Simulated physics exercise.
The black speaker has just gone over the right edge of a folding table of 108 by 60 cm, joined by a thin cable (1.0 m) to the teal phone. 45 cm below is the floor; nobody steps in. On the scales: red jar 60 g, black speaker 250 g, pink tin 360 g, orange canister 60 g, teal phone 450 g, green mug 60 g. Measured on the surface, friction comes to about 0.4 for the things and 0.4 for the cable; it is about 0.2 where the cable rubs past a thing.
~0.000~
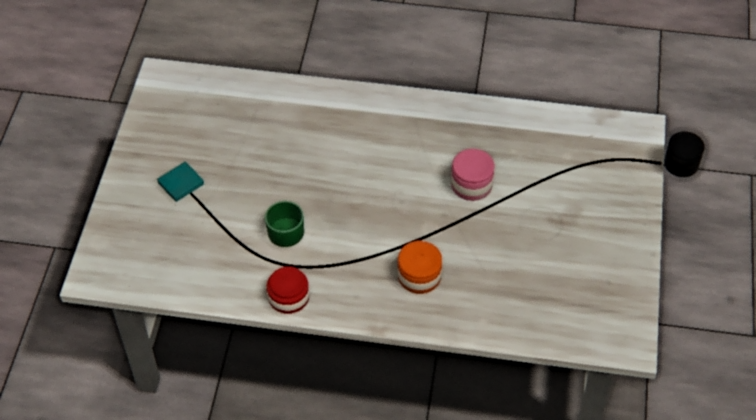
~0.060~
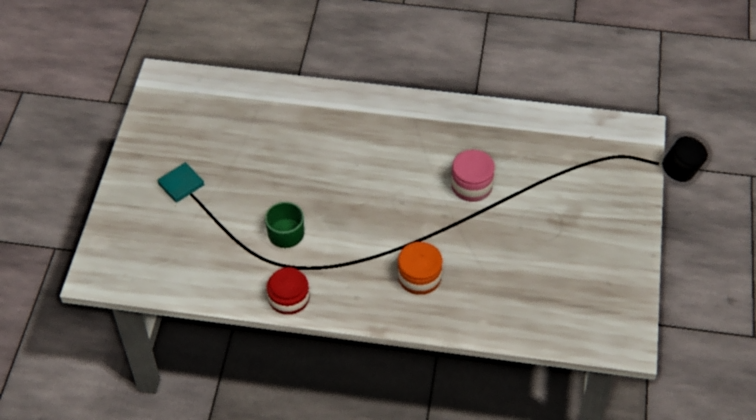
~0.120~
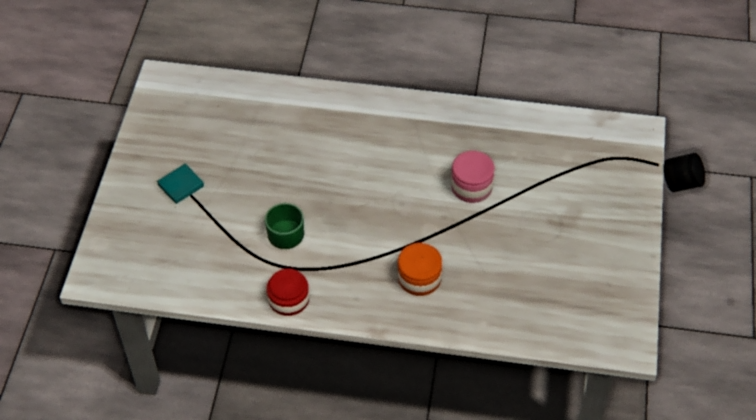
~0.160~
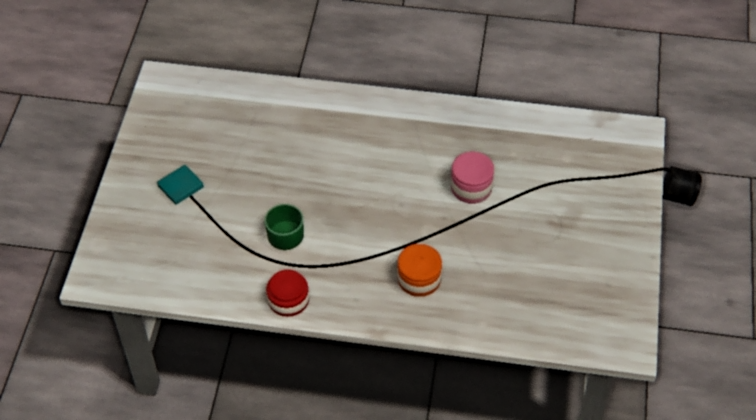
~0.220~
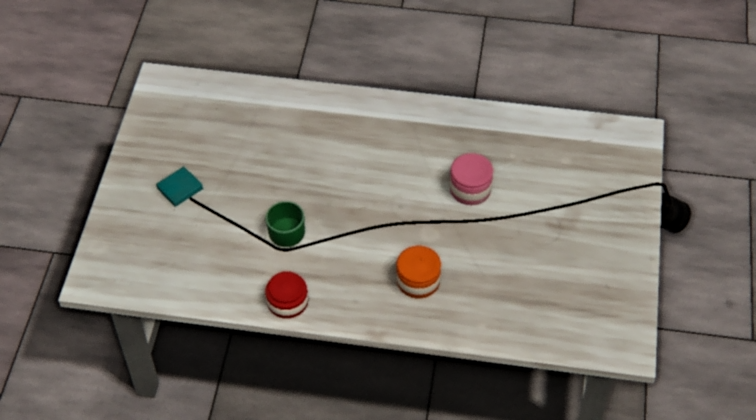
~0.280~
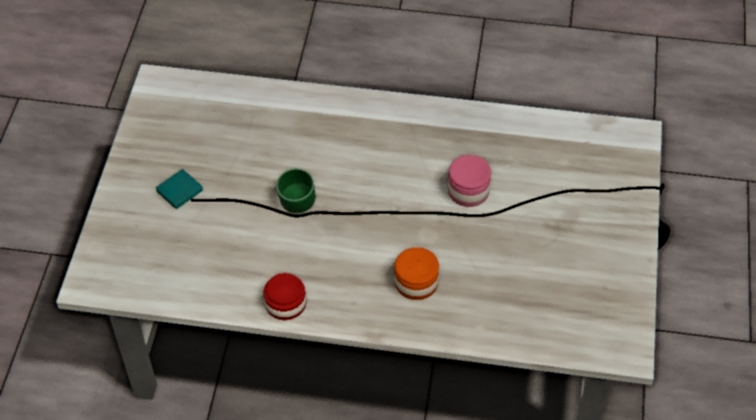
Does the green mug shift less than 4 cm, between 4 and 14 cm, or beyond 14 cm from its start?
Outcome: A big shift.
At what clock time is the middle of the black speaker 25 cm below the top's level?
Reply: Not at all.
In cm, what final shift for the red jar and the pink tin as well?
Final places, approx.: Red jar 0 cm off, pink tin 0 cm off.
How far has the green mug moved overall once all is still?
For the green mug, off the top.
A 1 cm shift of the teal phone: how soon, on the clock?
Teal phone at 0.38 s on the clock.
At 0.5 s, the cable's tail end at (198, 198); green mug 36 cm off its start, black speaker over the edge, teal phone 1 cm off its start.
At 0.7 s, the cable's tail end at (200, 197); green mug on its side, 42 cm off its start, black speaker over the edge, teal phone 2 cm off its start.
At 1.0 s, the cable's tail end at (200, 197); green mug over the edge, black speaker over the edge, teal phone 2 cm off its start at (185, 186).
At 1.2 s, the cable's tail end at (200, 197); green mug over the edge, black speaker over the edge, teal phone 2 cm off its start.
At 2.4 s, the cable's tail end at (200, 197); green mug over the edge, black speaker over the edge, teal phone 2 cm off its start at (185, 186).
